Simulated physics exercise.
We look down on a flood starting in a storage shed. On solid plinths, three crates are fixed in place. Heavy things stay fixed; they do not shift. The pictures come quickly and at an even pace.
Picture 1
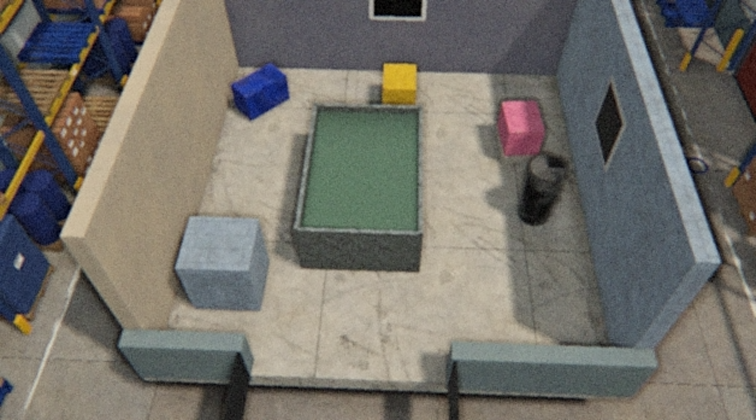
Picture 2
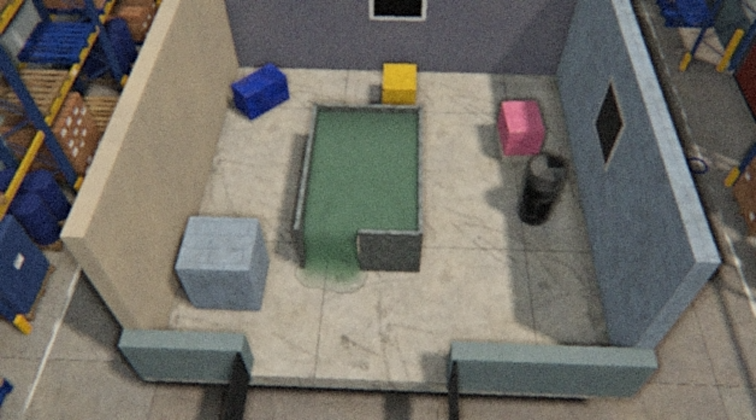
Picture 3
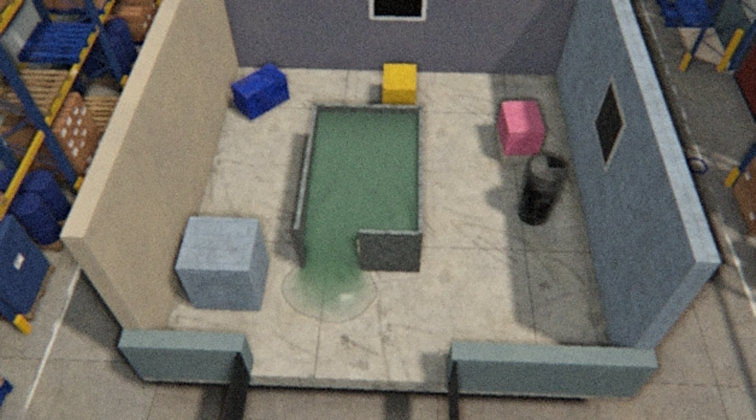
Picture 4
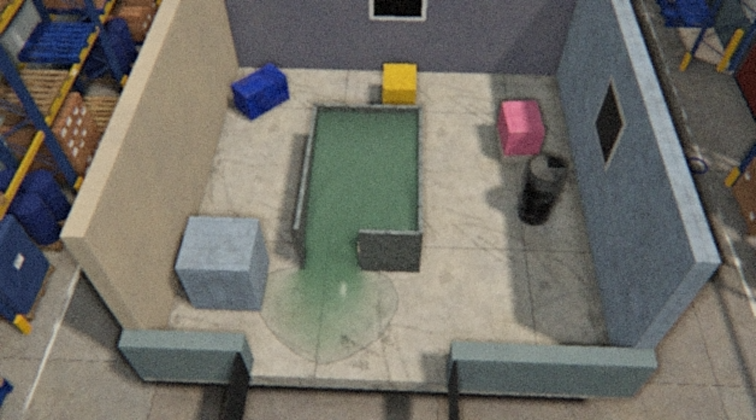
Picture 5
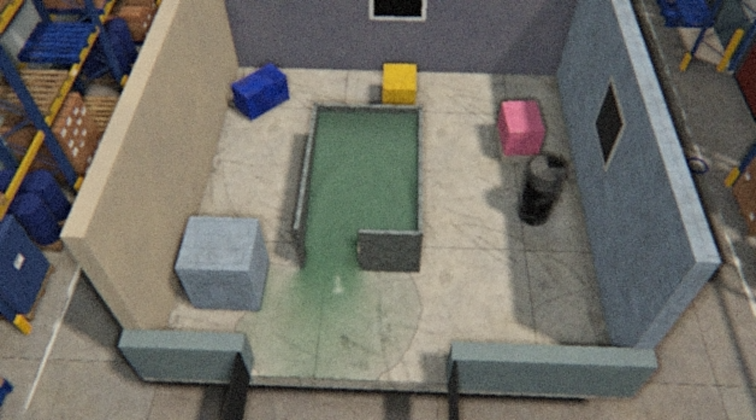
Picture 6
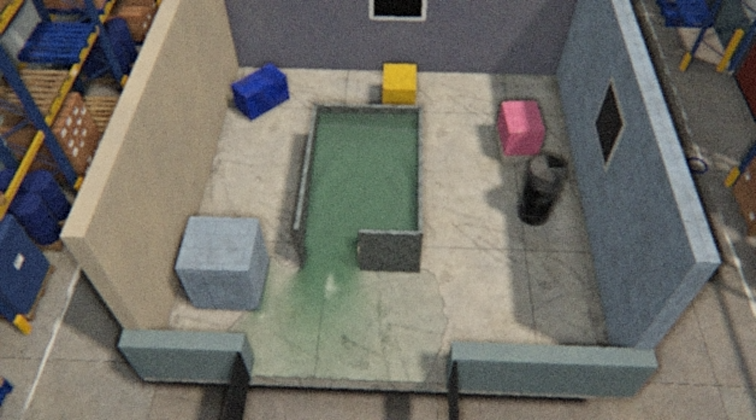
A large tank of green water opens at its near side and floods across the floor.
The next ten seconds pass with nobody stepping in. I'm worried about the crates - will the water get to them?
Here is how it goes: The pink crate is spared; the blue crate gets water on it; the yellow crate is spared.
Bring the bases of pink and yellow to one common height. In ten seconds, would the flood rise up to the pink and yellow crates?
Summary: Pink crate is left untouched, yellow crate is left untouched.
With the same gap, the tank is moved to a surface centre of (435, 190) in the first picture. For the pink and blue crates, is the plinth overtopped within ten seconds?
Result - pink crate stays clear, blue crate stays clear.
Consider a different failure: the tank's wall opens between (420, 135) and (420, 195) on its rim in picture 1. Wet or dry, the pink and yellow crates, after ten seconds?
My reading: Pink gets drenched, yellow gets drenched.
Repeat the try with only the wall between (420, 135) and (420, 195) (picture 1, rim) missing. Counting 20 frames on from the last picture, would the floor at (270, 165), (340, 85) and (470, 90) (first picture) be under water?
Place one: Spared by the leak. Place two: Reached by the flood. Place three: Reached by the flood.
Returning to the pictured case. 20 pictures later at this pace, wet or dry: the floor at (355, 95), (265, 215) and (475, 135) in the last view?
Status by point, in sequence: Unwetted; waterlogged; unwetted.
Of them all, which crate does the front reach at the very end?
Last of all: The pink one.
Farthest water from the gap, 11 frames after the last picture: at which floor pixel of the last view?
Somewhere about (615, 372).
A moment on, water covers 15 % of the floor; the pink crate not reached, the blue crate not reached, the yellow crate not reached.
Next, water covers 20 % of the floor; the pink crate not reached, the blue crate not reached, the yellow crate not reached.
Then, water covers 30 % of the floor; the pink crate not reached, the blue crate water round its plinth, the yellow crate not reached.
Later, water covers 45 % of the floor; the pink crate not reached, the blue crate water round its plinth, the yellow crate water round its plinth.
In the end, water covers 50 % of the floor; the pink crate stayed above the water, the blue crate was topped, the yellow crate stayed above the water.
